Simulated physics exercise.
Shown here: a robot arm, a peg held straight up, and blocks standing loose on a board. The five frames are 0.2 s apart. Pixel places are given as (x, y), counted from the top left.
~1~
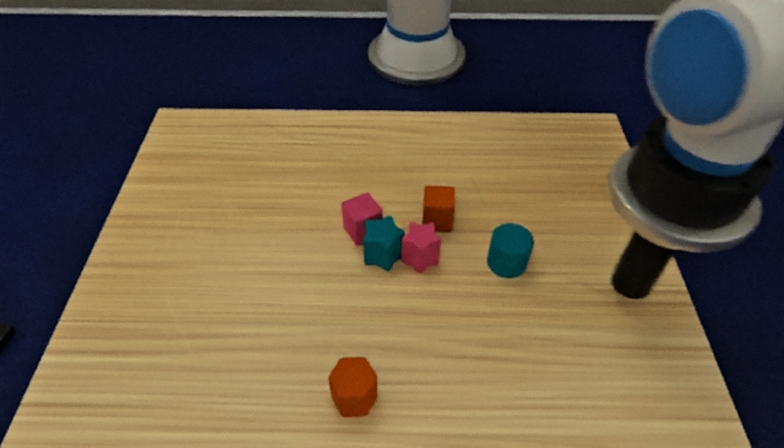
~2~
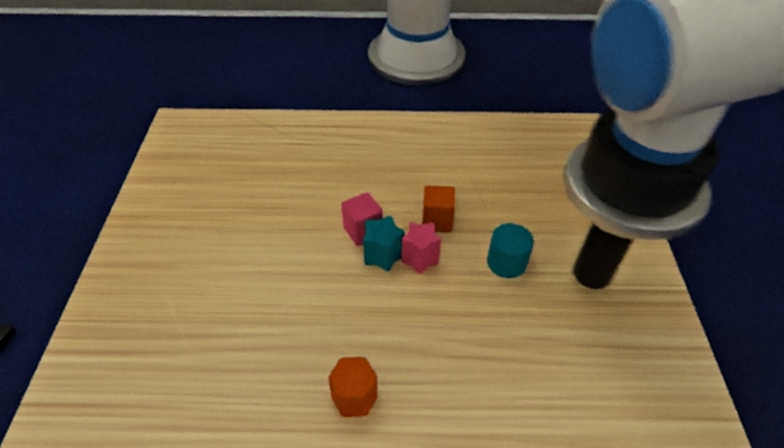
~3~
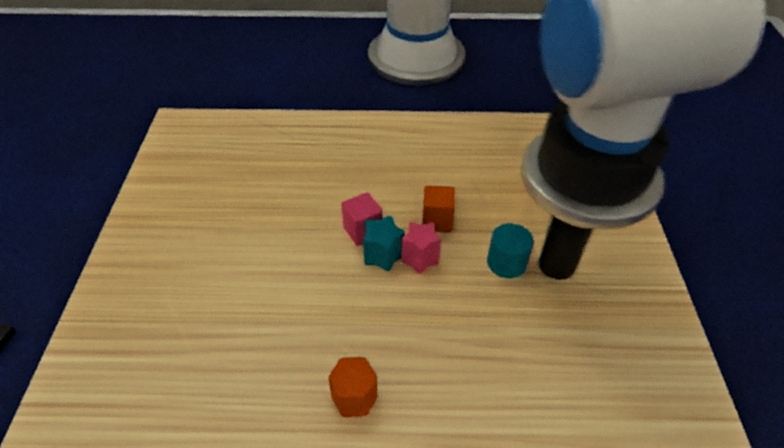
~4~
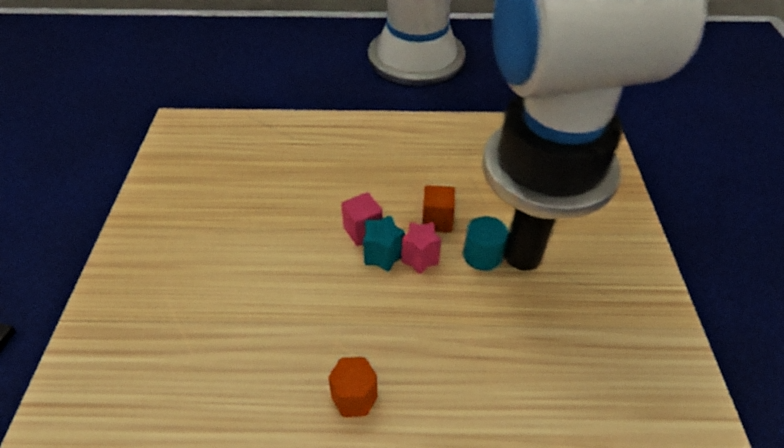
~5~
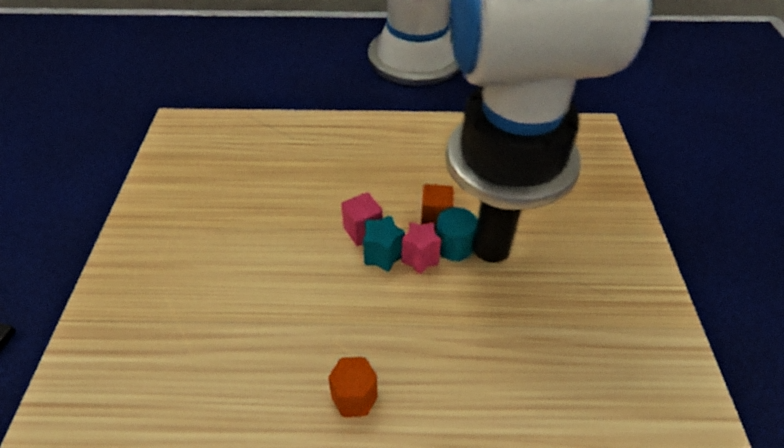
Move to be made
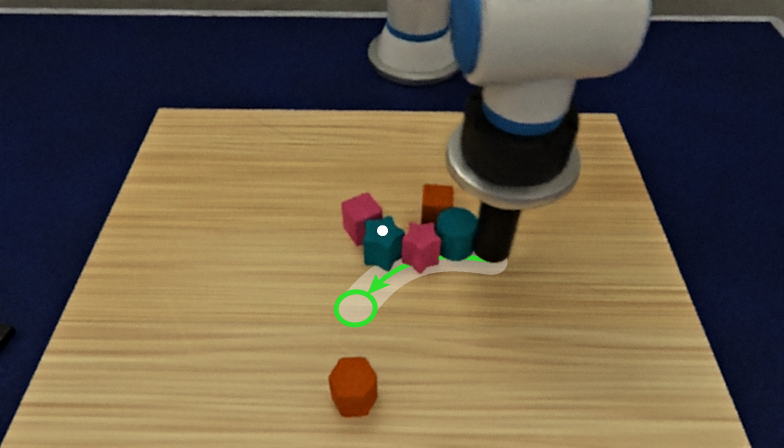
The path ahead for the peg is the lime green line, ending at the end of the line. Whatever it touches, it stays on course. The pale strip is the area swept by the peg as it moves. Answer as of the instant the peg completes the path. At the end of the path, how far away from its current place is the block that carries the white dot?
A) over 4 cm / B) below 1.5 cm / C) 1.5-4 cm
Letter A.
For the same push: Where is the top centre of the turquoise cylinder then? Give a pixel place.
Roughly at (414, 207).
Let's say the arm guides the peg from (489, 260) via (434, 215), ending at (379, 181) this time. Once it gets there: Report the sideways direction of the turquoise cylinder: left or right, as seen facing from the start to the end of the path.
Left side.
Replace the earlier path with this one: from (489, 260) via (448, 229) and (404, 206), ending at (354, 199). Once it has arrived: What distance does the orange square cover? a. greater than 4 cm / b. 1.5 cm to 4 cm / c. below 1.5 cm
Letter a.
Path on the board, from (489, 260) by way of (438, 257) and (391, 274) to (356, 308); the dot is on the turquoise star block.
The first path, step by step. One third of the way, peg at (438, 246); turquoise star block at (370, 235), turned 25° clockwise; pink star block at (406, 234), turned 55° anticlockwise; orange square at (432, 184); turquoise cylinder at (419, 208).
Two thirds of the way, peg at (390, 263); turquoise star block at (322, 240), turned 30° clockwise; pink star block at (358, 243), turned 40° anticlockwise; orange square at (432, 184); turquoise cylinder at (414, 207).
At the end, peg at (355, 297); turquoise star block at (313, 238), turned 35° clockwise; pink star block at (346, 249); orange square at (432, 184); turquoise cylinder at (414, 207).
